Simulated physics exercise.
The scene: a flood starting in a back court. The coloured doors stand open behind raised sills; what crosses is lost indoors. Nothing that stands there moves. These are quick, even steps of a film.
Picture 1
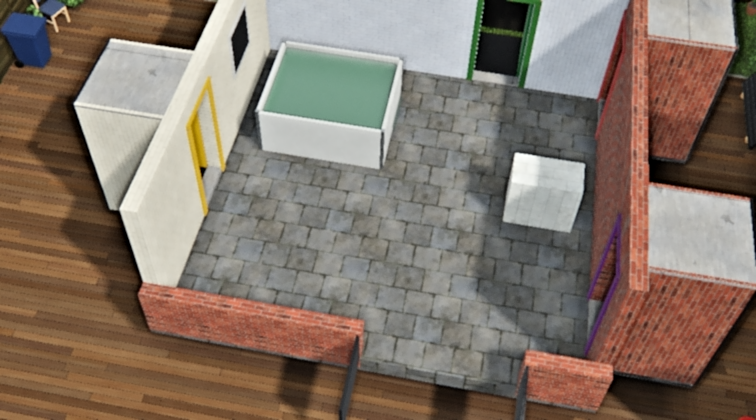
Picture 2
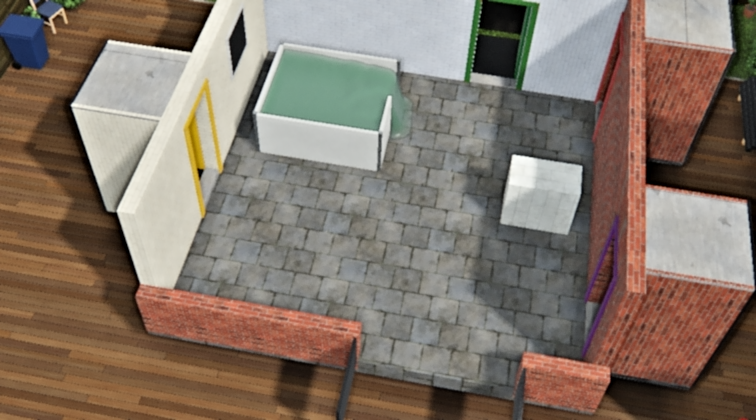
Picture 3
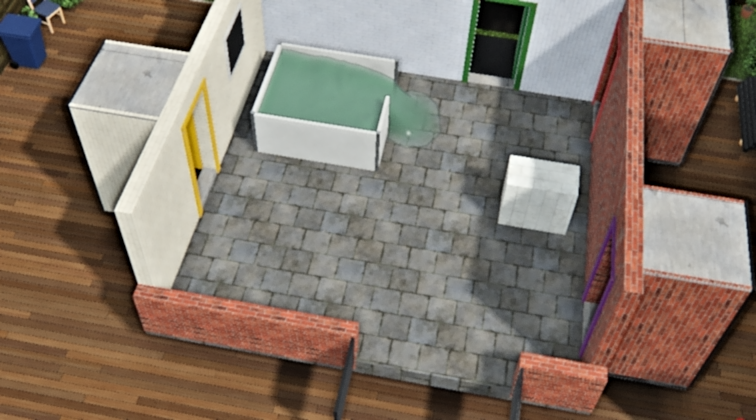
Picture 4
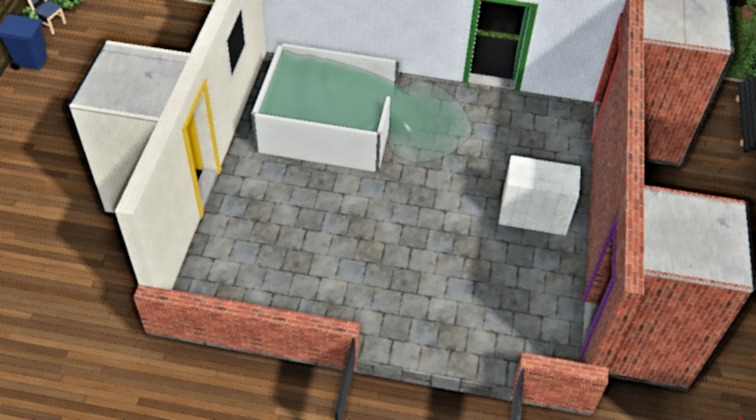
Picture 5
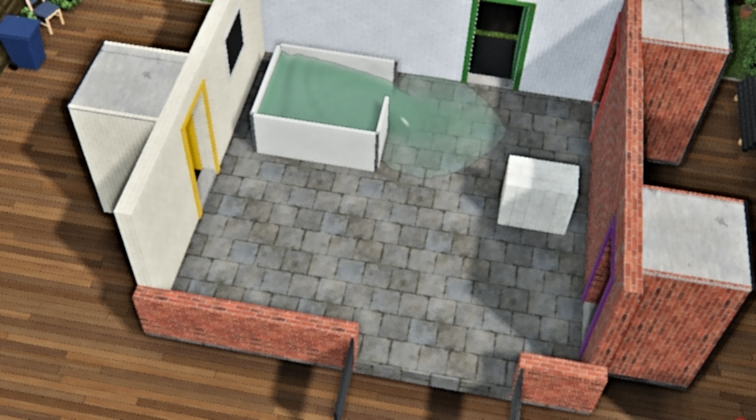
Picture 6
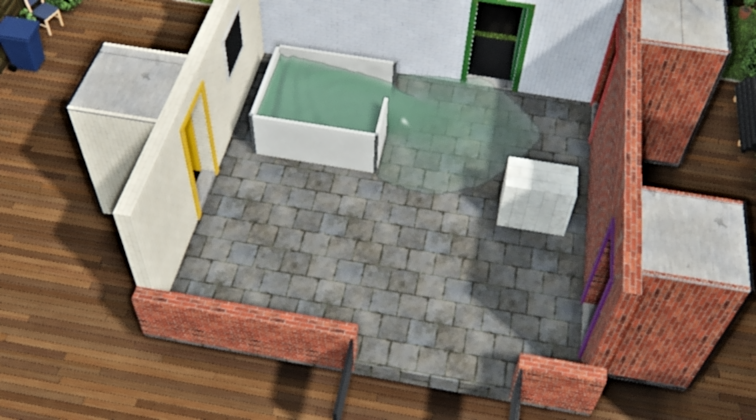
Green water poured out through a gap in the right side of a white tank and spread in a widening sheet across the grey stone paving, reaching close to a white block.
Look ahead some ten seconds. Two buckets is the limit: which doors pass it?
One by one: The green door lets in a lot; the purple door admits no more than that; the yellow door admits no more than that; the red door lets in a lot.
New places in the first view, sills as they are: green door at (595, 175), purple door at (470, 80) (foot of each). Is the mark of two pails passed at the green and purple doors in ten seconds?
One by one: The green door takes more; the purple door takes more.
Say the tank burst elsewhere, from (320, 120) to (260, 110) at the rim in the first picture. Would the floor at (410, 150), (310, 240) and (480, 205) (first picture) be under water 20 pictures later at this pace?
One after the other: No water, flooded, dry.
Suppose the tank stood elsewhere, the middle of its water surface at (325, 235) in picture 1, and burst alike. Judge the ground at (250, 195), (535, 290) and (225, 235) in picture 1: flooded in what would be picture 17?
In turn: No water, flooded, clear.
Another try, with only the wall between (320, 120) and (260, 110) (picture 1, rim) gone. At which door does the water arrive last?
Last comes the green door.
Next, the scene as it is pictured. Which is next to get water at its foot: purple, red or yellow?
It is the one in red.
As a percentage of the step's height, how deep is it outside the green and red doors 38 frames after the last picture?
About 350 and 200 per cent.
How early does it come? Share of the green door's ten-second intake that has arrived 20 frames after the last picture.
Some 45 per cent.
A moment on, water covers 30 % of the floor; the green door over two buckets in, the purple door not reached, the yellow door not reached, the red door over two buckets in.
Next, water covers 35 % of the floor; the green door far over two buckets in, the purple door not reached, the yellow door not reached, the red door far over two buckets in.
Then, water covers 50 % of the floor; the green door far over two buckets in, the purple door wet at the sill, nothing in, the yellow door not reached, the red door far over two buckets in.
Later, water covers 60 % of the floor; the green door far over two buckets in, the purple door wet at the sill, nothing in, the yellow door not reached, the red door far over two buckets in.
In the end, water covers 85 % of the floor; the green door far over two buckets in, the purple door under two buckets in, the yellow door not reached, the red door far over two buckets in.
